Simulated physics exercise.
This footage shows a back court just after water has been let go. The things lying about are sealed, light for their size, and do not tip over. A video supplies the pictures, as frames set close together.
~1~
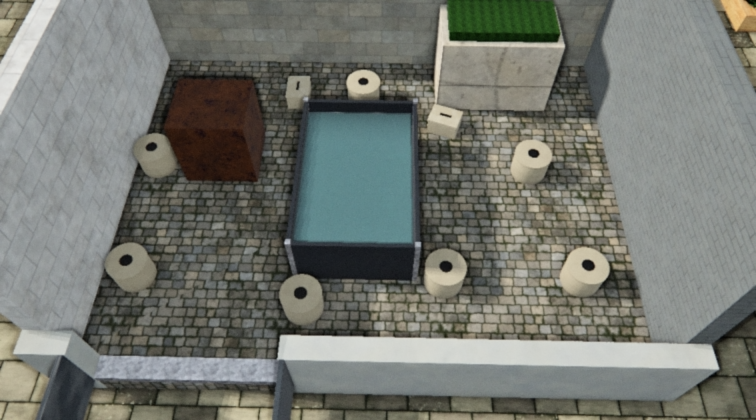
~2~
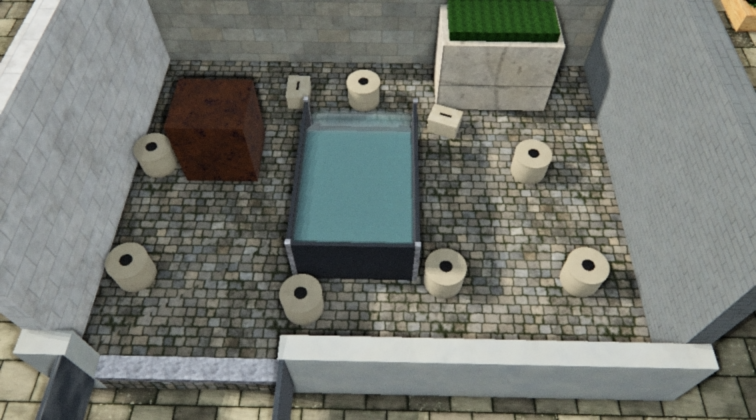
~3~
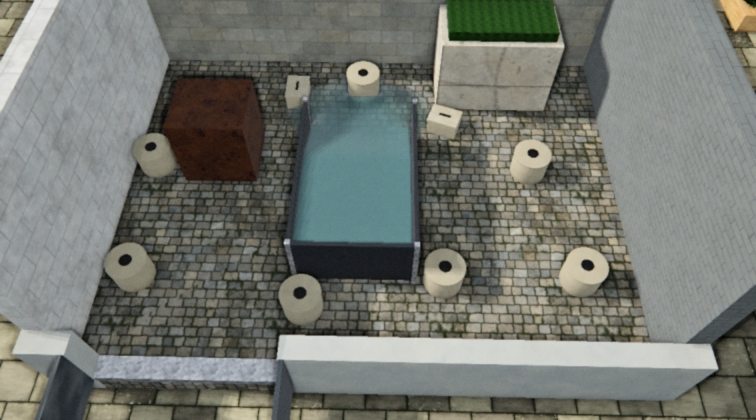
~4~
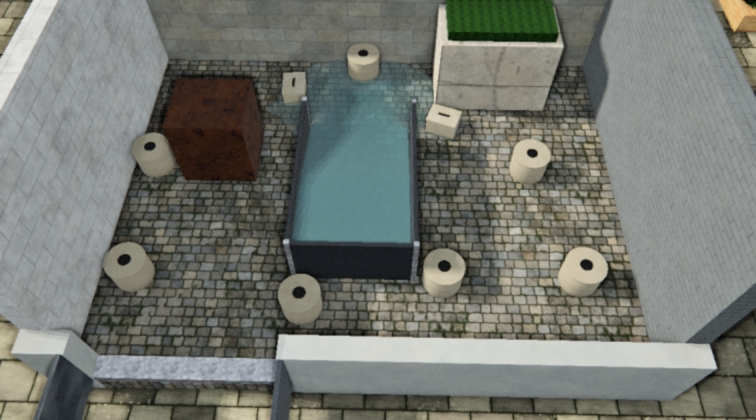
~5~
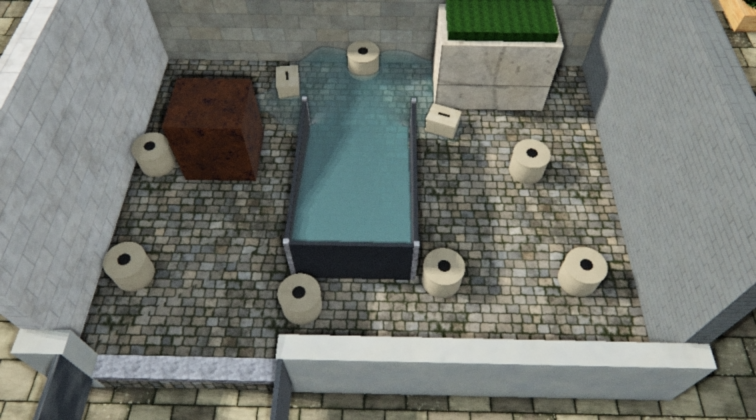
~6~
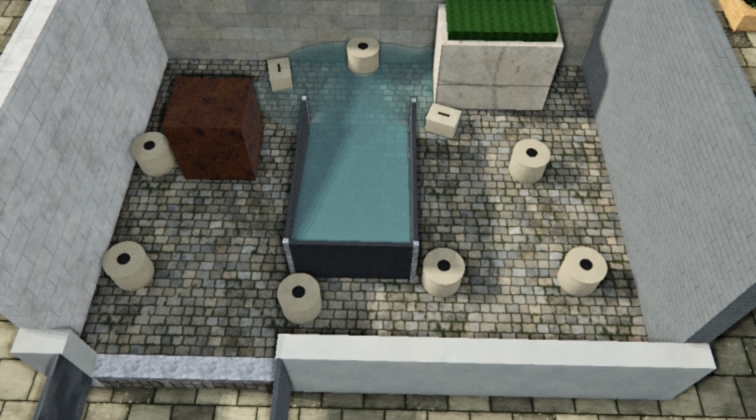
Water pours from the far end of a dark-framed tank in a walled, cobbled court and spreads toward the back wall, pushing a pale round tub backward, then shifting a small cream box to the left.
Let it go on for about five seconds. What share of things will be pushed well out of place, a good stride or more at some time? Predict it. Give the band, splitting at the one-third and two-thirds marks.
High band.
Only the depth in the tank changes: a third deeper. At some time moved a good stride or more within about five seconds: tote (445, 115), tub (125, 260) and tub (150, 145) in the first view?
Taking each in turn, the answer is did it, did it, did it.
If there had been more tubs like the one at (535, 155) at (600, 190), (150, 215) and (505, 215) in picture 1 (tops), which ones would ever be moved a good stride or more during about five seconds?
First driven off; second driven off; third driven off.
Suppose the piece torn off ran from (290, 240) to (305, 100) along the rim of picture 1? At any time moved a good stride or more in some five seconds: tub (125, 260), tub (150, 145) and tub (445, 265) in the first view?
Object by object: Covered the distance, covered the distance, short of it.
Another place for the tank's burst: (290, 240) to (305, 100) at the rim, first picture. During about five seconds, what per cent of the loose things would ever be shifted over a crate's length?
60 per cent or thereabouts.
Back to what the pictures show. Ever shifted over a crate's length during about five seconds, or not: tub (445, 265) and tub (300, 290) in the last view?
One by one, first passed the mark, second never cleared it.
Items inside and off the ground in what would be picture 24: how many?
Result - 4.
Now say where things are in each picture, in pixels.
A tub at (363, 82), on the bottom; a tote at (298, 86) rests on the ground; 0 of 10 have shifted, in the first frame.
A tub at (363, 81) rests on the ground; a tote at (298, 86) rests on the ground; 0 of 10 have shifted, in the second frame.
A tub at (363, 73) rests on the ground, close to its start; a tote at (297, 86) rests on the ground; 1 of 10 have shifted, in the third frame.
A tub at (363, 54) rests on the ground, a stride from its start; a tote at (294, 82), on the bottom, close to its start; 2 of 10 have shifted, in the fourth frame.
A tub at (363, 51) floats, a stride from its start; a tote at (287, 76) rests on the ground, close to its start; 2 of 10 have shifted, in the fifth frame.
A tub at (363, 46), afloat, a stride from its start; a tote at (279, 68), on the bottom, a stride from its start; 2 of 10 have shifted, in the sixth frame.
A moment on, 1 of 10 are well off their spots; 1 afloat.
Next, 2 of 10 are well off their spots; 2 afloat.
Later, 5 of 10 are well off their spots; 4 afloat.
In the end, 8 of 10 are well off their spots, and 8 have been at some point; 5 afloat.
